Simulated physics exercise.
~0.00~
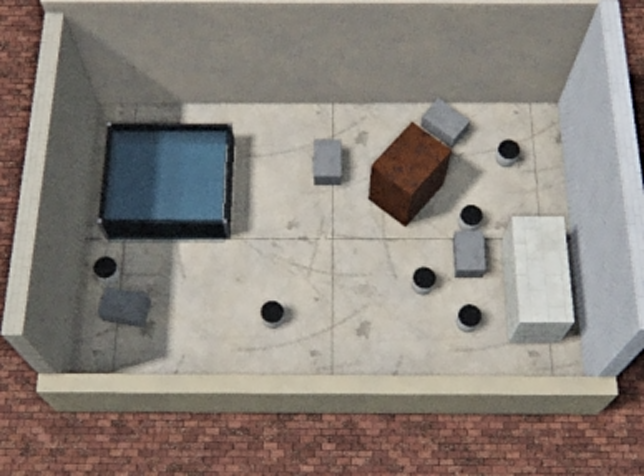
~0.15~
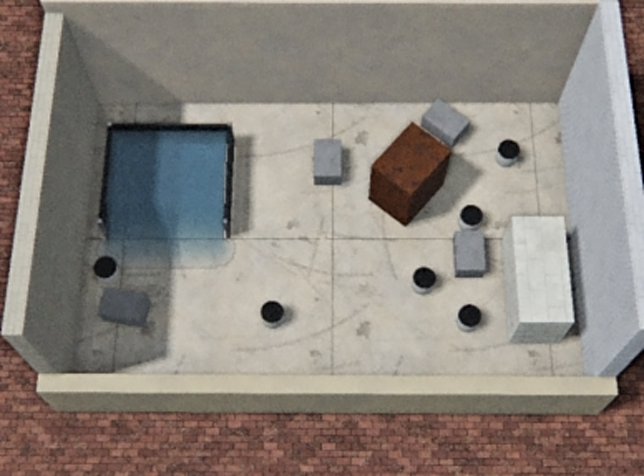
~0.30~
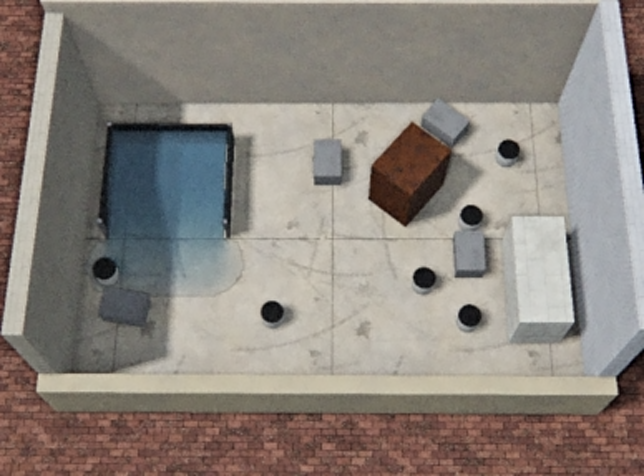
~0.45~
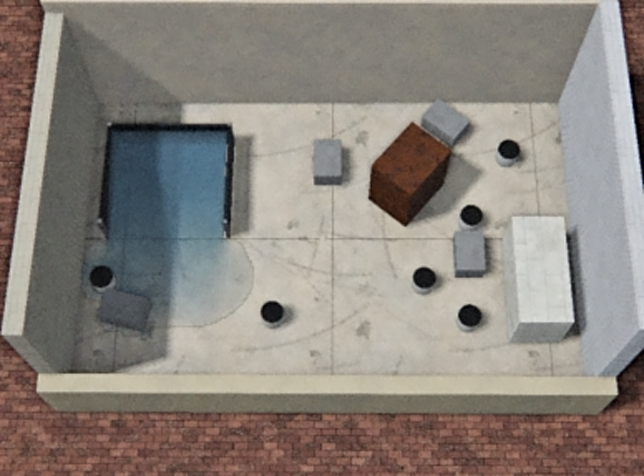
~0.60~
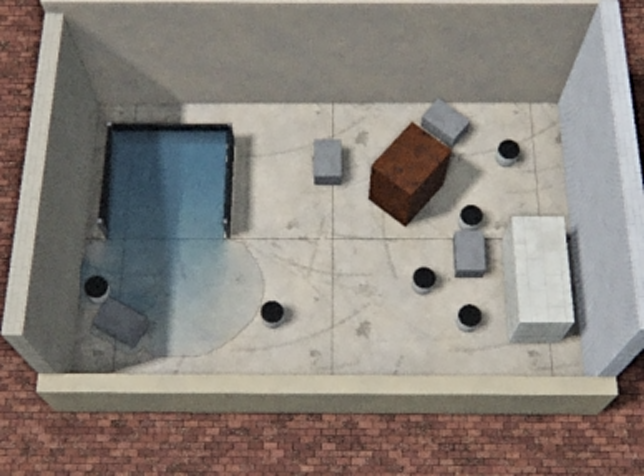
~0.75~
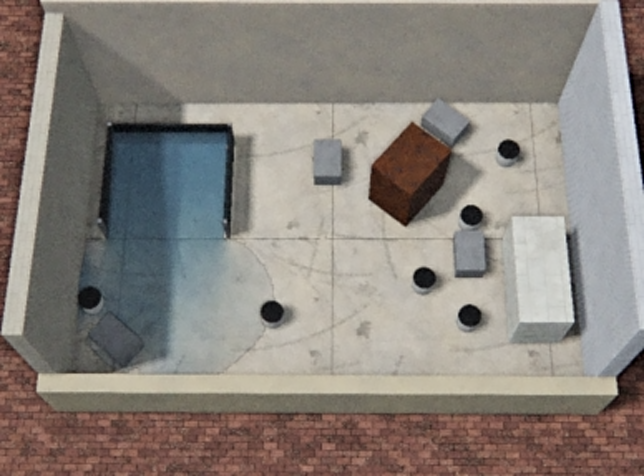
Water spreading from the open near side of a tank across a walled court, shifting a dark-topped pail, then a grey crate.
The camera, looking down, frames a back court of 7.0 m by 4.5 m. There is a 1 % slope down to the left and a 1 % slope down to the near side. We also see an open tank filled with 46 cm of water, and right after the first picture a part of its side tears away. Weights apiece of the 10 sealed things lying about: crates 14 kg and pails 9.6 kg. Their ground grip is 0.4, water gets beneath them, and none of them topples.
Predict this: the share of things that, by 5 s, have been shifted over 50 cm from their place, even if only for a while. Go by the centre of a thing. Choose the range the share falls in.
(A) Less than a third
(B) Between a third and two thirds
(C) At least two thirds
(A) Less than a third.
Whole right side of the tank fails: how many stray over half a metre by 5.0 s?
That gives 5 of them.
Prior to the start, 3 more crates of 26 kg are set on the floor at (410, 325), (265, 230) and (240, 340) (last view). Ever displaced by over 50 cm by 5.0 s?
Result, in sequence: Below the mark / below the mark / above the mark.
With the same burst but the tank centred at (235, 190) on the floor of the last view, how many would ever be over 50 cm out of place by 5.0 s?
Then the count would be 3.
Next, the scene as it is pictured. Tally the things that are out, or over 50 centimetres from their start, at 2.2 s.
Result: 2.
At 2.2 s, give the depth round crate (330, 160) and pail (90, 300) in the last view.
Depths: Near 0 cm, then near 26 cm.
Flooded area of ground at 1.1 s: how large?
Wet: Near 8.0 m2.
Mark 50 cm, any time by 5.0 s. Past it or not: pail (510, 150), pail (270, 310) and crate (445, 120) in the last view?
The first is inside the limit, the second beyond the limit, and the third inside the limit.
After 1.1 s 2 of 10 are over 50 cm from their spots; 0 afloat.
After 2.2 s 2 of 10 are over 50 cm from their spots; 2 afloat.
After 3.5 s 0 of 10 are over 50 cm from their spots; 2 afloat.
After 5.0 s 1 of 10 are over 50 cm from their spots, and 3 have been at some point; 1 afloat.
